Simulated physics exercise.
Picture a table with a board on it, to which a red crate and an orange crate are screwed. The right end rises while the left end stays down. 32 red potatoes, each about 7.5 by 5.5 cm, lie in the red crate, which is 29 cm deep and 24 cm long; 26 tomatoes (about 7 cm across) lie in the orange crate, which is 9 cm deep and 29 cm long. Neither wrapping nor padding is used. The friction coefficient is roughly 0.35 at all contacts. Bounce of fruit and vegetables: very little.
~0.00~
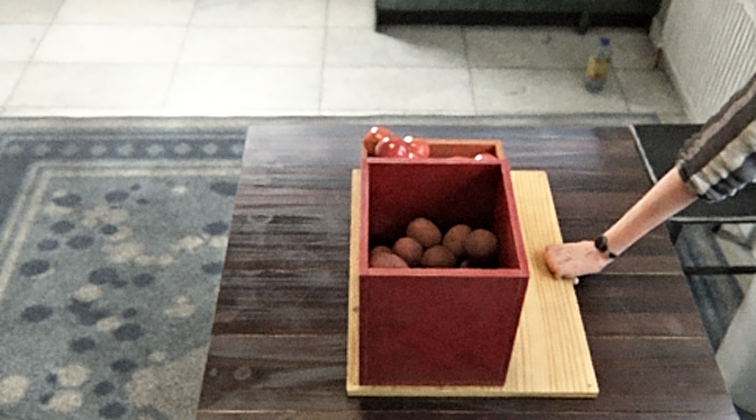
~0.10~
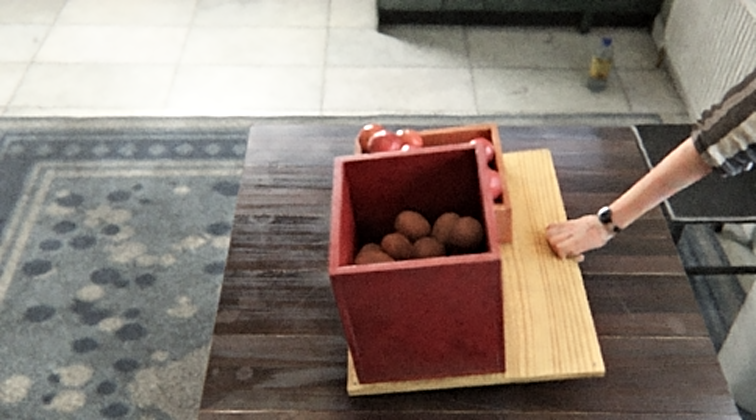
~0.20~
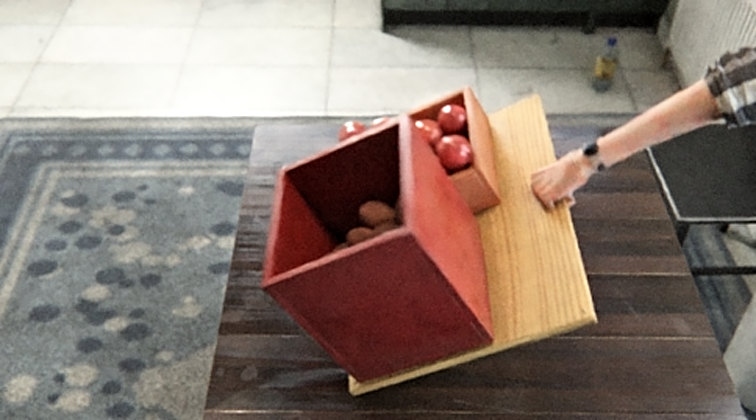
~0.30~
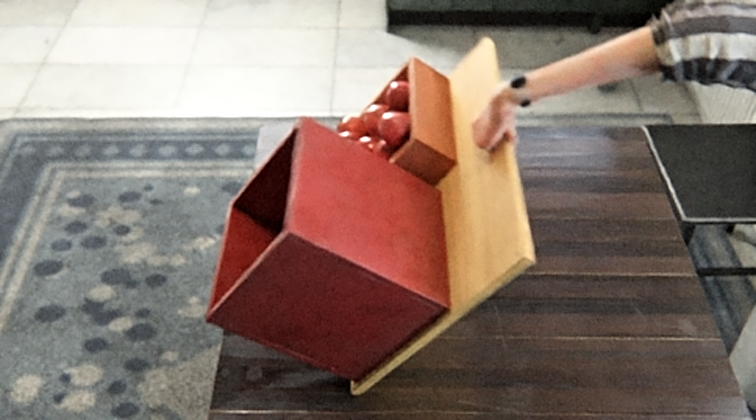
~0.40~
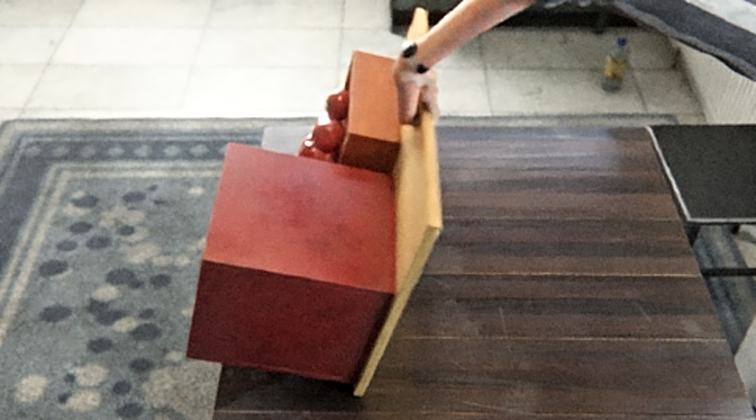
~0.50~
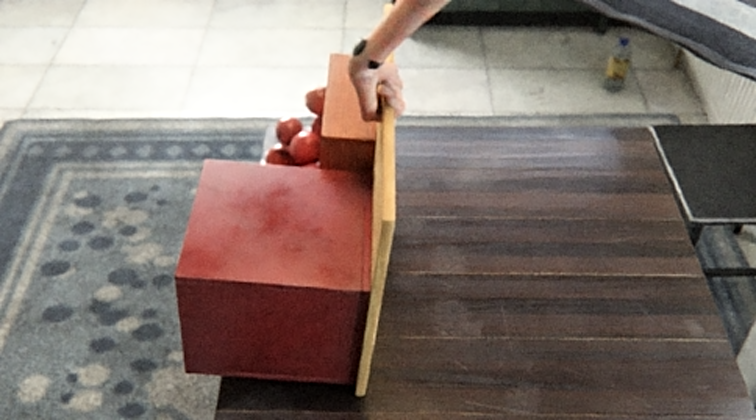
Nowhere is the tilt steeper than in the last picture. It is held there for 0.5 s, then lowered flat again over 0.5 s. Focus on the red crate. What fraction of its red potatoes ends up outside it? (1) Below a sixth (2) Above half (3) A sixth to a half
(3) A sixth to a half.
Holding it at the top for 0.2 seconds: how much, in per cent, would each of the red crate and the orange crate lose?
With that change, red crate sheds 30 percent and orange crate sheds 80 percent.
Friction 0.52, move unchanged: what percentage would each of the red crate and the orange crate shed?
In that case the red crate sheds 20 per cent, while the orange crate sheds 80 per cent.
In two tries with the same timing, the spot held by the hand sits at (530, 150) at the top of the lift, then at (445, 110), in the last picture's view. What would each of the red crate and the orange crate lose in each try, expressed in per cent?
Loss per try - red crate 0 / 0 percent, orange crate 30 / 70 percent.
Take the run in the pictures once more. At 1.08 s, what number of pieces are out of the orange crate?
At that moment the orange crate count out stands near 20.
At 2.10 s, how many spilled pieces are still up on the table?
Near 6, give or take.
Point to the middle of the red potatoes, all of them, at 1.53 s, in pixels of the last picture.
The middle is around (428, 301).
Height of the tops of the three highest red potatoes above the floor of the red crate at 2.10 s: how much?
It comes to close to 15 centimetres.
After 0.76 s, tilt 84°; 5 of 32 out of the red crate and 20 of 26 out of the orange crate.
After 1.08 s, tilt 78°; 7 of 32 out of the red crate and 21 of 26 out of the orange crate.
After 1.53 s, tilt 0°; 8 of 32 out of the red crate and 21 of 26 out of the orange crate.
Outcome (at 2.10 s), 8 of 32 out of the red crate and 21 of 26 out of the orange crate. Asked share, 8 of 32, 25 per cent.
